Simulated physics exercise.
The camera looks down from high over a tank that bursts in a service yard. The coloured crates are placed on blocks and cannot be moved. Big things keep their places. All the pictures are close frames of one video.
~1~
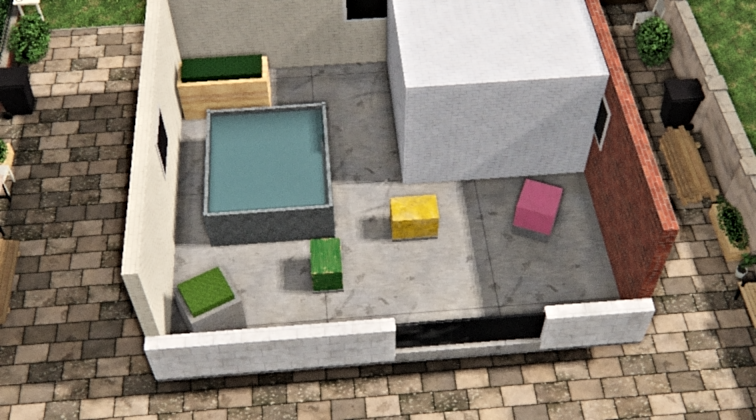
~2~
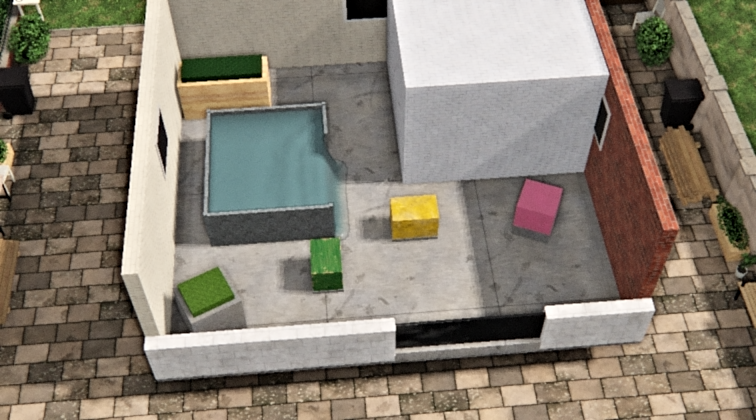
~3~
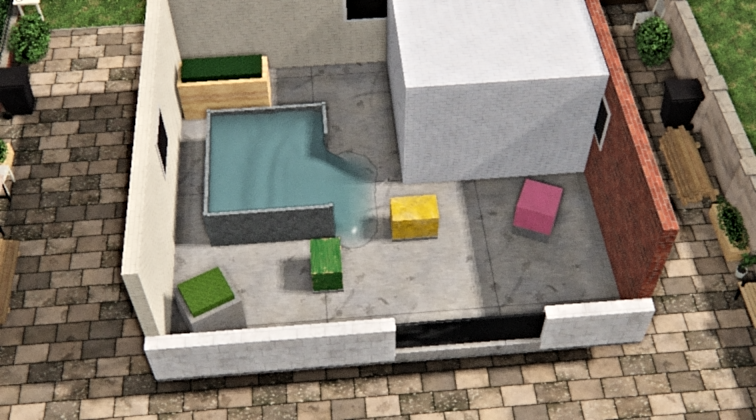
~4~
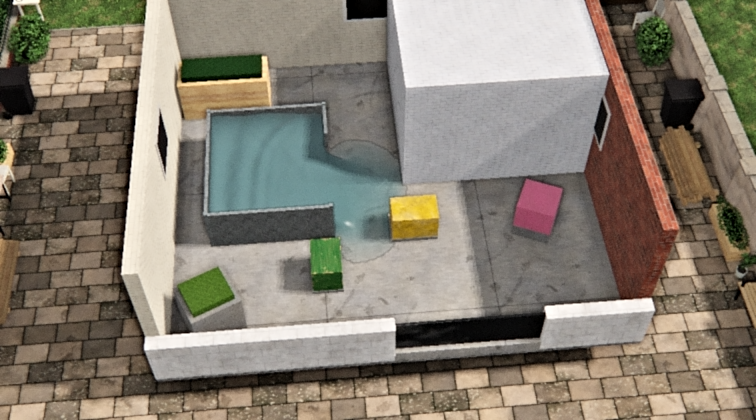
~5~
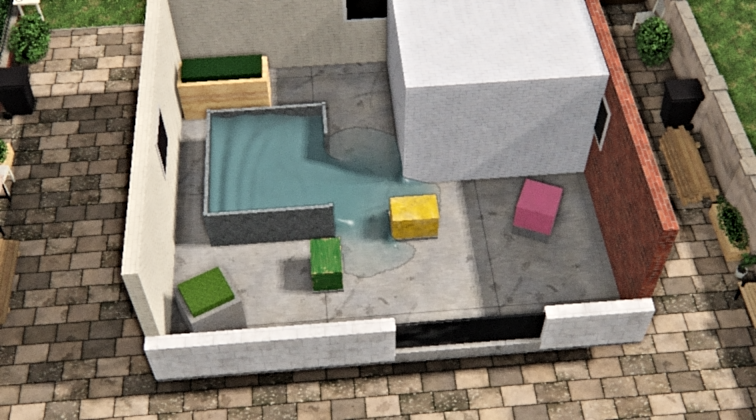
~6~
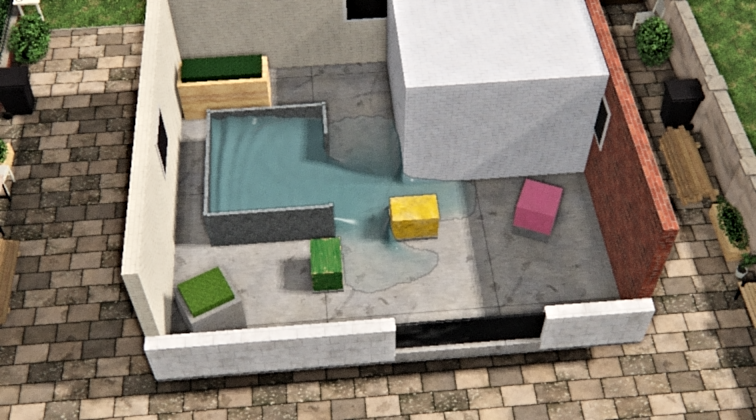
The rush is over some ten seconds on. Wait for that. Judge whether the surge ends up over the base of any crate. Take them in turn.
Outcome: The pink crate is touched by water. The yellow crate is touched by water. The green crate is touched by water.
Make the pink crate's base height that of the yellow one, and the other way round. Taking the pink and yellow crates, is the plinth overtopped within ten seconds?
In short: Pink crate is soaked; yellow crate ends up wet.
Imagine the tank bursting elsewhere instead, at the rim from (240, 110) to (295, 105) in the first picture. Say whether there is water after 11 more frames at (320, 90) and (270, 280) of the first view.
Note, points in order: Soaked; unreached.
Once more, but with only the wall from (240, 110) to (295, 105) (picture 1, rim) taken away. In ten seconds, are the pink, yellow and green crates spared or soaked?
In that case the pink crate is never flooded, the yellow crate is flooded and the green crate is flooded.
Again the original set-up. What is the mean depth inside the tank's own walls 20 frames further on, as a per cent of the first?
Estimate: Around 30 per cent.
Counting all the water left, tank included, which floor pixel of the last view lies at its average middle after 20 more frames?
The water's middle lies around (384, 211).
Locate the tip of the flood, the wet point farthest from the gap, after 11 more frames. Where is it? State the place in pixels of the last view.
The farthest point of the front sits at (612, 288).
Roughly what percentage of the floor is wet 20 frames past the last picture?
My best guess is some 75 %.
A moment on, water covers 35 % of the floor; the pink crate water round its plinth, the yellow crate water round its plinth, the green crate water round its plinth.
Next, water covers 60 % of the floor; the pink crate water round its plinth, the yellow crate water round its plinth, the green crate water round its plinth.
Then, water covers 75 % of the floor; the pink crate water round its plinth, the yellow crate water round its plinth, the green crate water round its plinth.
Later, water covers 95 % of the floor; the pink crate water round its plinth, the yellow crate water round its plinth, the green crate water round its plinth.
In the end, water covers 100 % of the floor; the pink crate was topped, the yellow crate was topped, the green crate was topped.
